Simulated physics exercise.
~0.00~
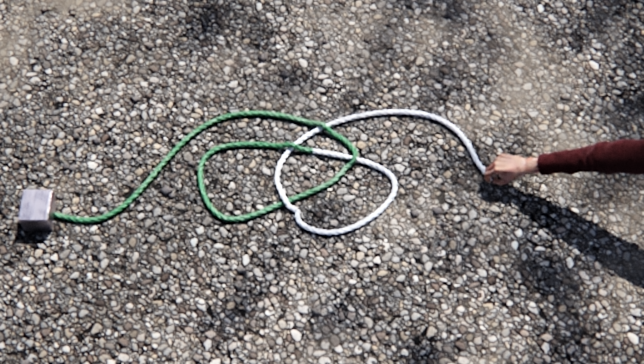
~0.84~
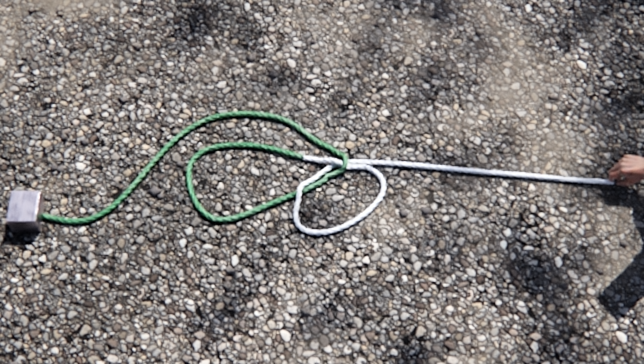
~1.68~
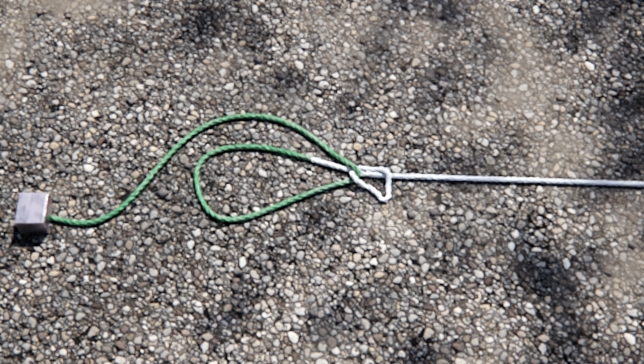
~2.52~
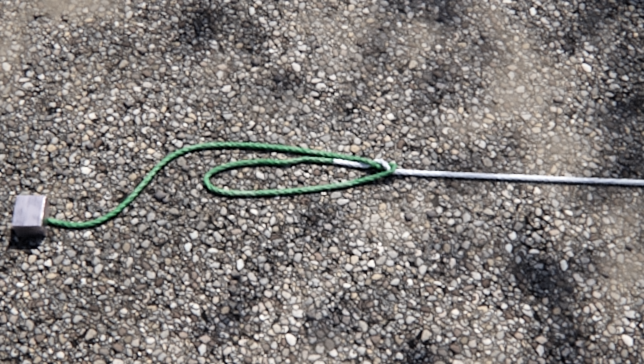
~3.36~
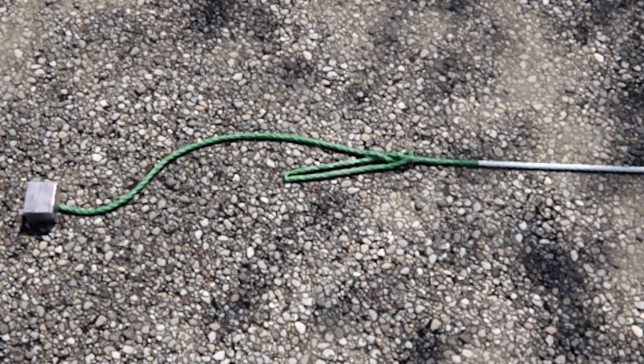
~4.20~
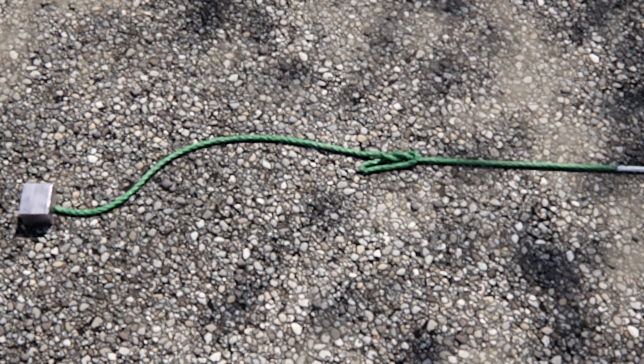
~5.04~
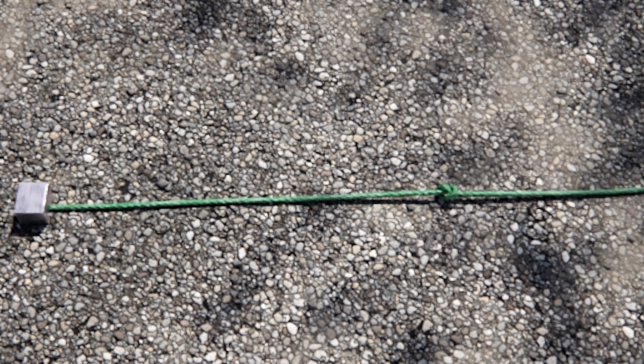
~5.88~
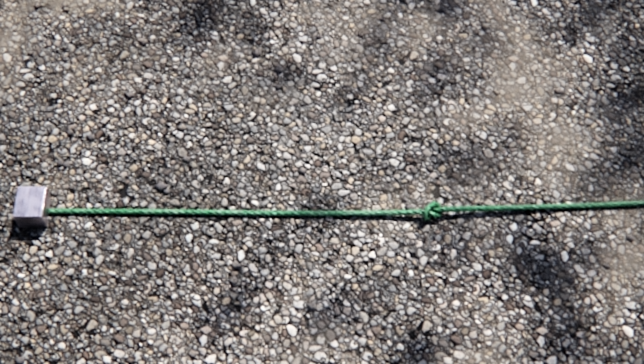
A looped green and white rope, fixed to a small block on the left, was pulled to the right by a hand, and its loops shrank one after another until the green part stretched straight with a small tight knot in it.
